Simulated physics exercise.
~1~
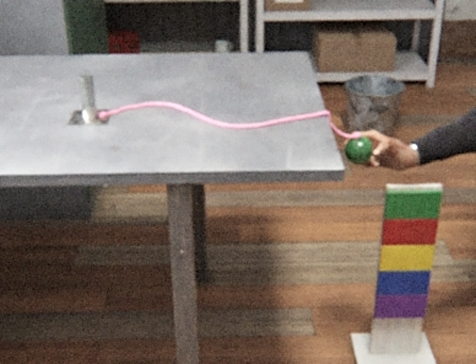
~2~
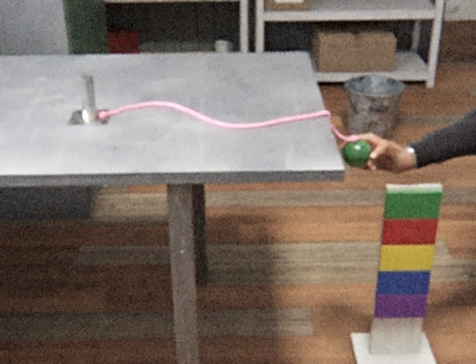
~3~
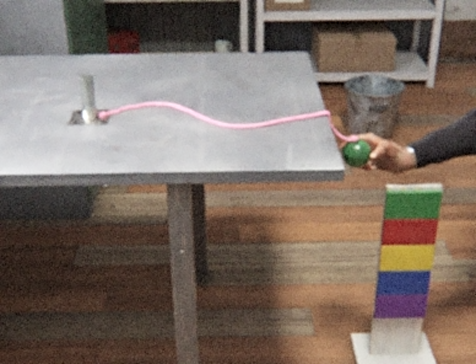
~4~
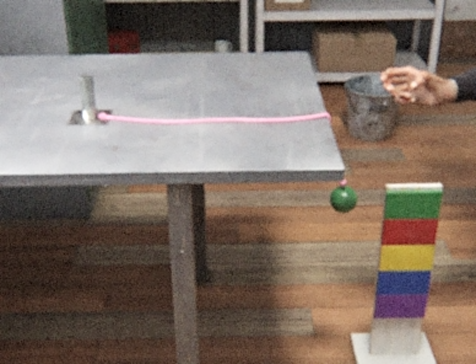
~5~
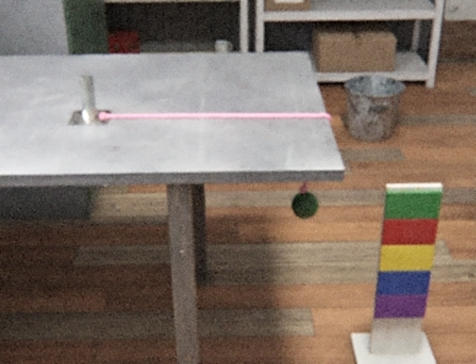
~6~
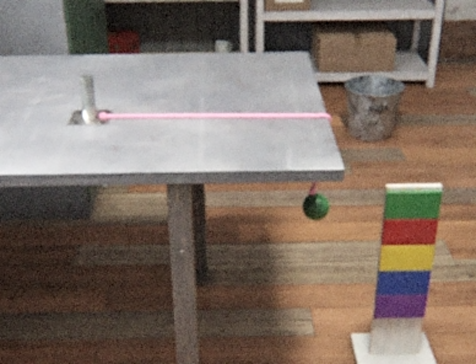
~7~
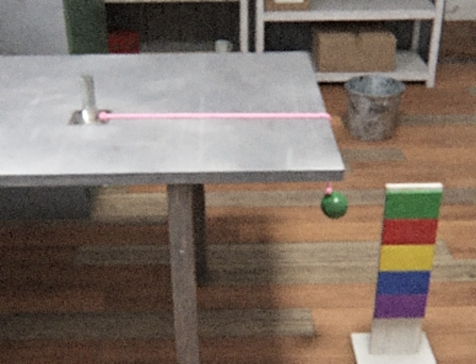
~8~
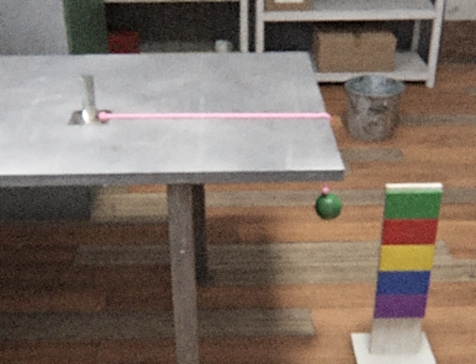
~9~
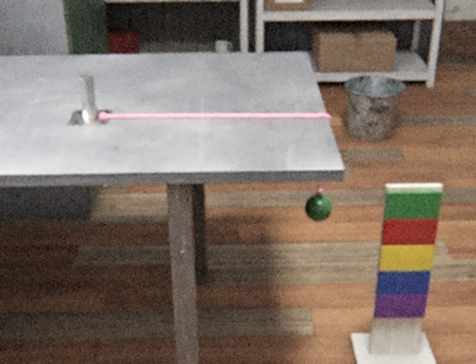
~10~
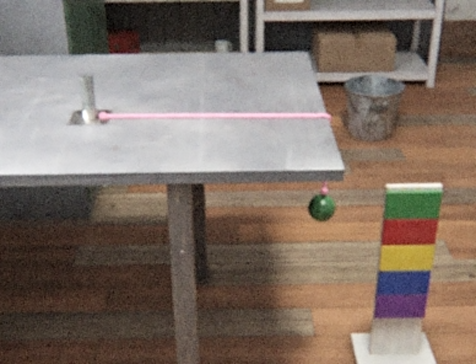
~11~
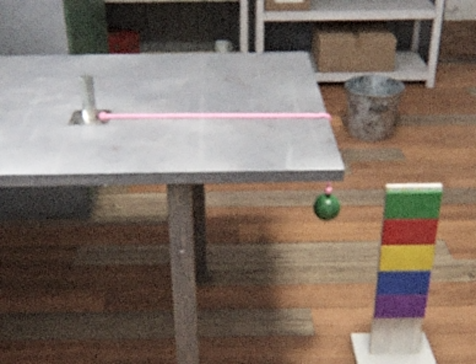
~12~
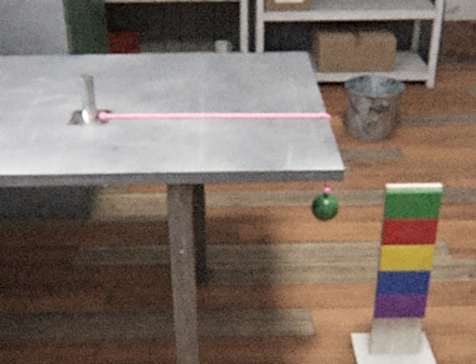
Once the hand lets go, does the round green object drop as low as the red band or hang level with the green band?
It hangs level with the green band, just below the edge of the table.
